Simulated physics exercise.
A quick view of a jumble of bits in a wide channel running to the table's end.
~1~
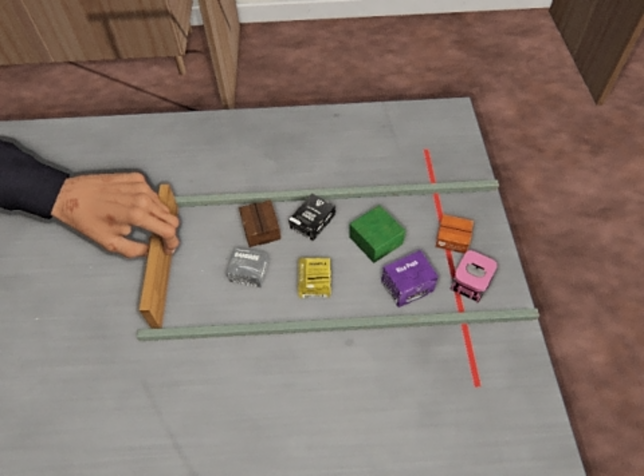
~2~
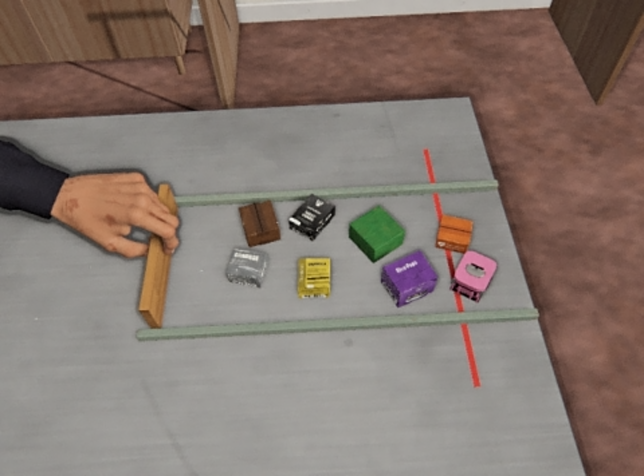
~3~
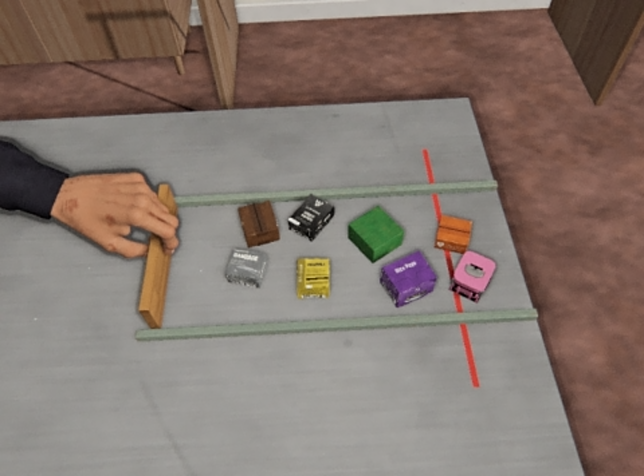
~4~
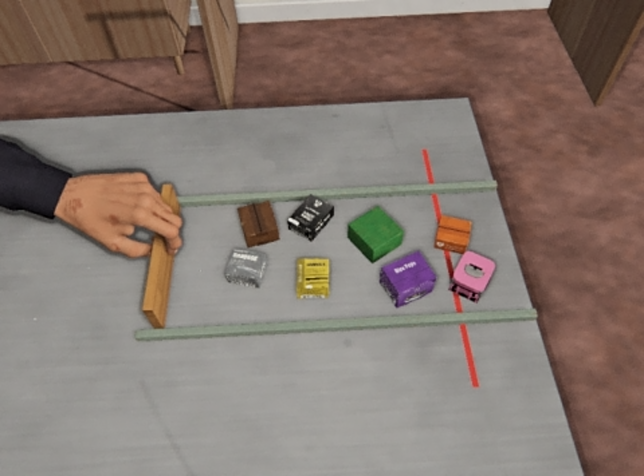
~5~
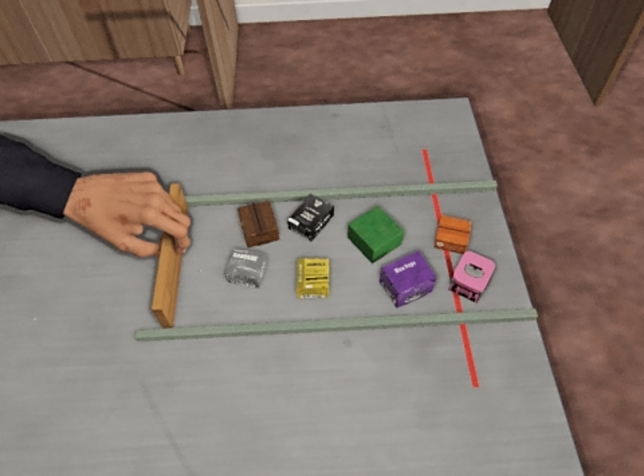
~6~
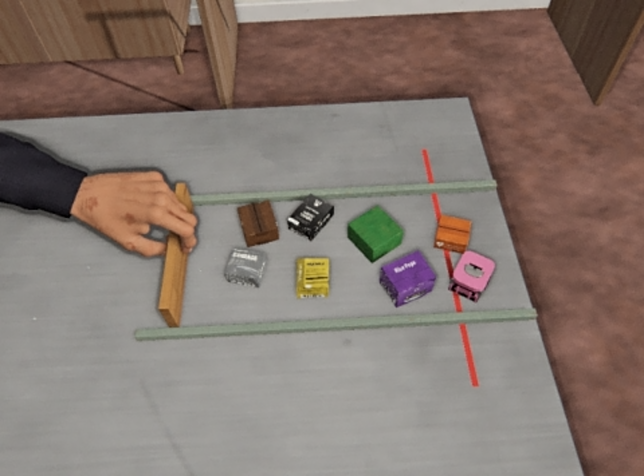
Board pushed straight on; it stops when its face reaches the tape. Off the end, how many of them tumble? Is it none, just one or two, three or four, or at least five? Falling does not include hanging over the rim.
The number that drop off is just one or two.
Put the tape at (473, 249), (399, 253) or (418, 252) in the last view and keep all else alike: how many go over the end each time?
Per try: 5; 0; 0.
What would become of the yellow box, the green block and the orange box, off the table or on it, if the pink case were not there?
The yellow box keeps its place, the green block keeps its place and the orange box ends up down.
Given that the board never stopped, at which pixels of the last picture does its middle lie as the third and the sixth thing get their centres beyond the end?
I'd say close to (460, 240), then close to (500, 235).
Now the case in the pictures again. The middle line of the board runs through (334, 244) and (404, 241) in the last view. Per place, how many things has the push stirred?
Counts: 5 and 8.
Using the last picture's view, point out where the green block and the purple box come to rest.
The green block stops around (501, 239); the purple box around (515, 284).
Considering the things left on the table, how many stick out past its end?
The number overhanging is 2.
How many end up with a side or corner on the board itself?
So the total is 3.
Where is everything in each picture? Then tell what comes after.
In the first frame, pink case (473, 276); orange box (454, 234); purple box (409, 279); board (161, 254); tape (448, 250).
In the second frame, orange box (454, 234); green block (376, 234).
In the third frame, purple box (408, 280); grey box (247, 268).
In the fourth frame, pink case (472, 277); black box (311, 218).
In the fifth frame, orange box (453, 235); yellow box (313, 279).
In the sixth frame, pink case (471, 276); orange box (452, 234); purple box (407, 279); board (178, 252); tape (446, 250).
Soon after, none off yet; pink case at rest near (471, 276); orange box at rest near (452, 234); purple box at rest near (407, 279).
Then, none off yet; pink case moved about its own width near (501, 275); orange box moved about its own width near (488, 231); purple box moved about its own width near (467, 287).
At rest, the number that fall off is one or two; fallen, orange box and pink case.
